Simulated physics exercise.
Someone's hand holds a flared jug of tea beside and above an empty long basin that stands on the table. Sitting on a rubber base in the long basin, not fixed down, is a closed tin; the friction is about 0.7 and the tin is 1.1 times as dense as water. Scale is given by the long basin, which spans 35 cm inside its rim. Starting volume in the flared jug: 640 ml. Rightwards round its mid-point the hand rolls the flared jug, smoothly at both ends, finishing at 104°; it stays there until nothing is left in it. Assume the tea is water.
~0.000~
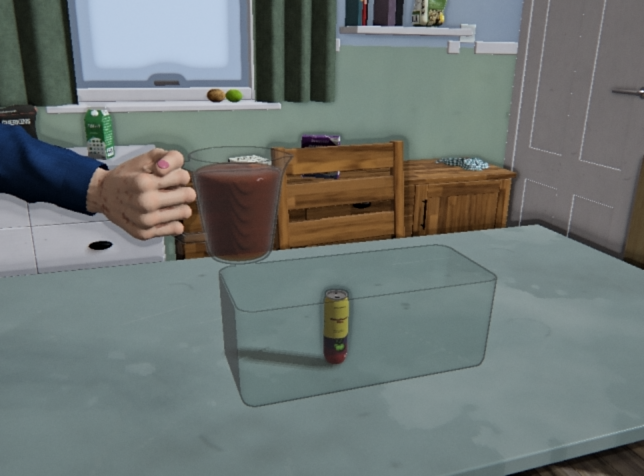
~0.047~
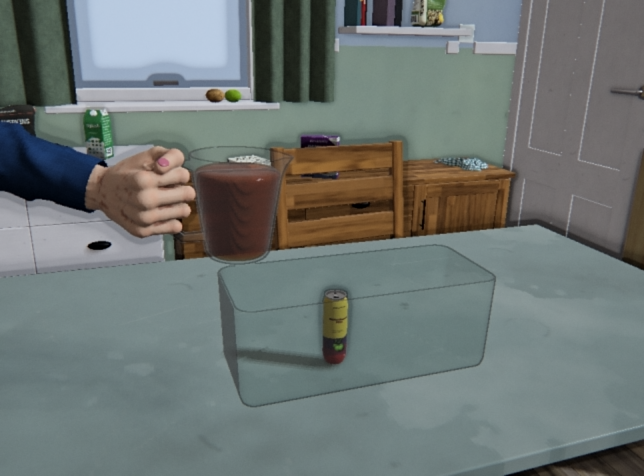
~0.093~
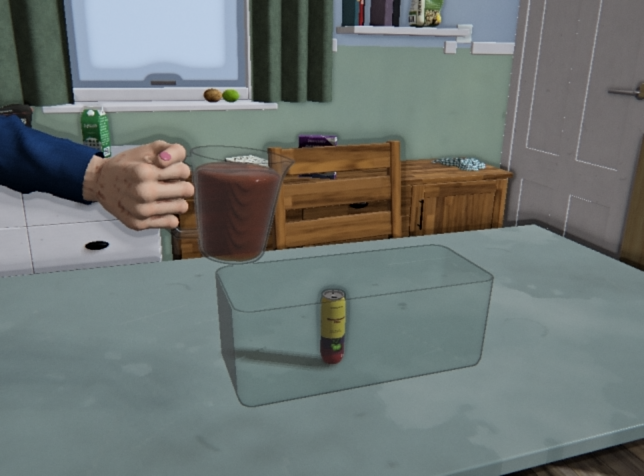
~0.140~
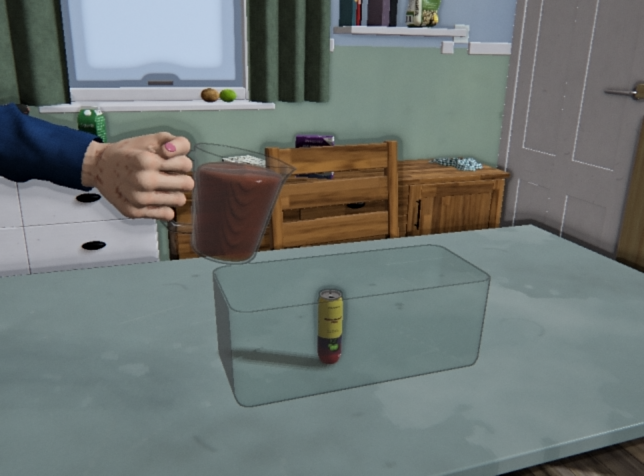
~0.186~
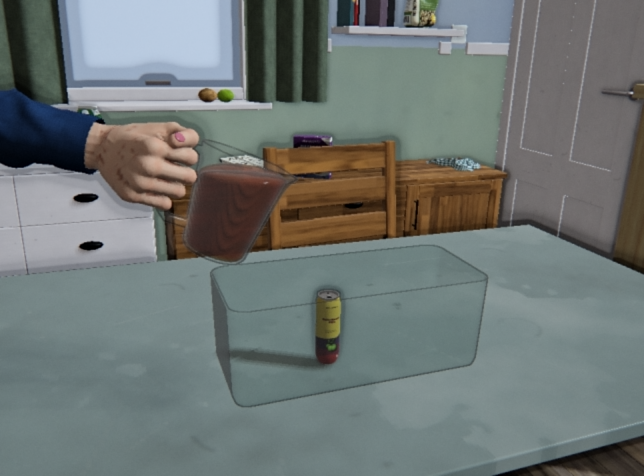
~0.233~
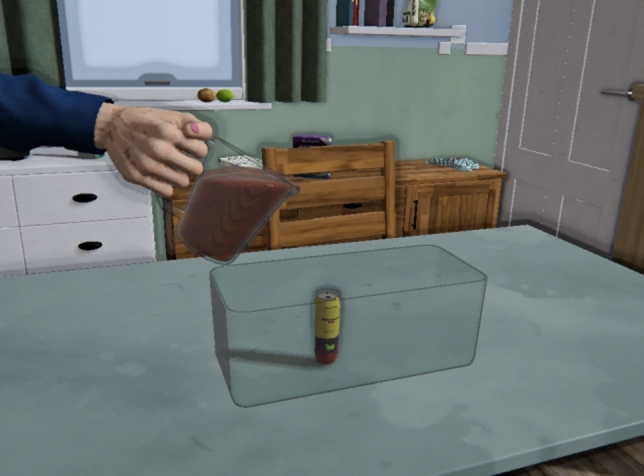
The clip shows a hand holding a flared jug of brown liquid above the left side of a clear, long basin with a small yellow and red can standing inside, then smoothly tilting the jug rightwards over the table.
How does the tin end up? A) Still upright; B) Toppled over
(B) Toppled over.
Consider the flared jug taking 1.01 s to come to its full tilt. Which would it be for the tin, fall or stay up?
Well, the tin simply tips.
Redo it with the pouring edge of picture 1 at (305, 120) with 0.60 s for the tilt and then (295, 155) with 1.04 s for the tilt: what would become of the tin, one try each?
Run one: It does not tip. Run two: It tumbles.
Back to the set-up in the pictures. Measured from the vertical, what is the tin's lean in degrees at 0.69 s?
It sits at roughly 0°.
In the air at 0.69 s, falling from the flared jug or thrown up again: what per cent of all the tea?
I'd put it at about 8 per cent of the liquid.
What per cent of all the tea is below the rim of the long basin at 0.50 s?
28 %, more or less.
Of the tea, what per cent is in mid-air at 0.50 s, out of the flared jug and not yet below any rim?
Around 20 in a hundred.
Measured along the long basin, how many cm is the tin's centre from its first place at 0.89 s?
Measured centre to centre, about 8 cm.
By 0.50 s the tilt is 95° and 52 per cent is still to pour; the tin stands where it began.
By 0.69 s the tilt is 104° and 11 per cent is still to pour; the tin stands 2 cm from where it began.
By 0.89 s the tilt is 104° and 1 per cent is still to pour; the tin leans 36°.
By 1.11 s the tilt is 104° and 0 per cent is still to pour; the tin lies on its side.
At rest the tin lies on its side.
